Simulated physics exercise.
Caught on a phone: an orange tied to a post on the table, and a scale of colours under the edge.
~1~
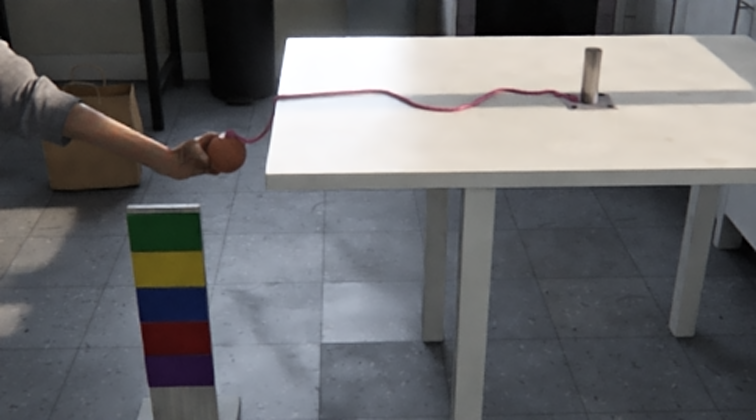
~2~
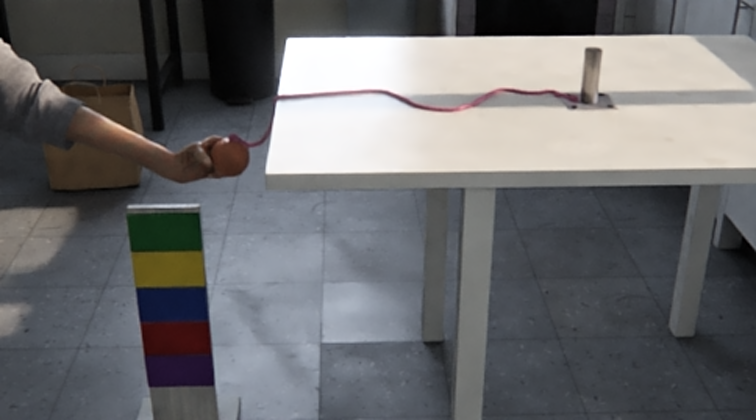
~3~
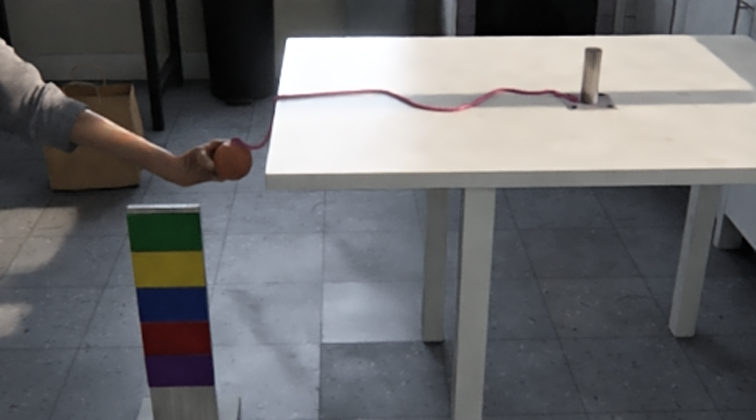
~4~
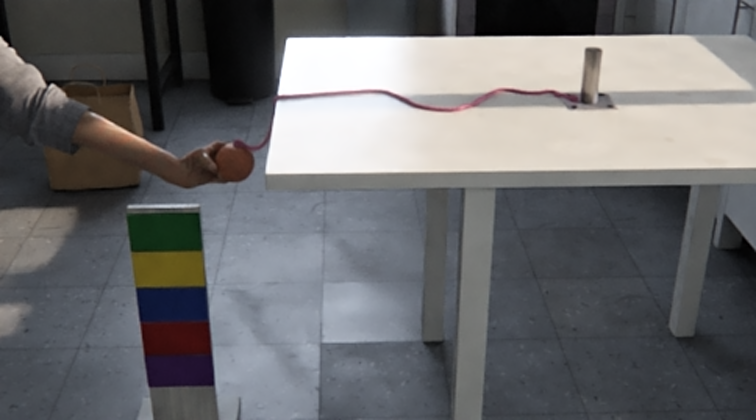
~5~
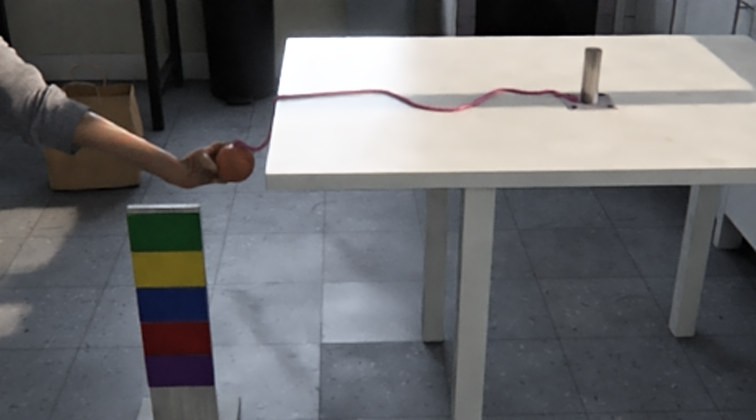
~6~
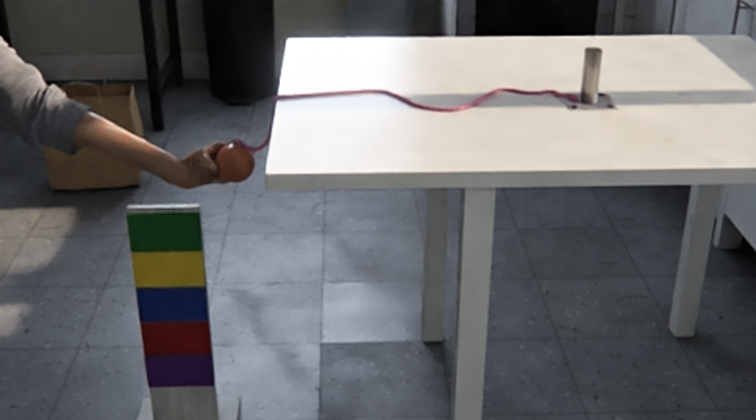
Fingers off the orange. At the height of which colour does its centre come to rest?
Its middle rests at the yellow band.
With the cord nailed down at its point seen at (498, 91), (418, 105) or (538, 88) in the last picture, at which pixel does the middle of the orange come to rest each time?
Near (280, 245), (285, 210) and (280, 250).
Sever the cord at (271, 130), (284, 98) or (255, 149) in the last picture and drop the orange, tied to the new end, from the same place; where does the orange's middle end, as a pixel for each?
Near (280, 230), (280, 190) and (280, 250).
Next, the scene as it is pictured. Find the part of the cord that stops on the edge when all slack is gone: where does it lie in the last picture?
Near (356, 92).
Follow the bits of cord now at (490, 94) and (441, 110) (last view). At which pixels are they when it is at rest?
About (461, 99), and the other about (386, 98).
A little later, orange near (266, 249); level with green.
Next, orange near (302, 258); level with yellow.
When it is over, orange near (282, 260); level with yellow. The yellow one.
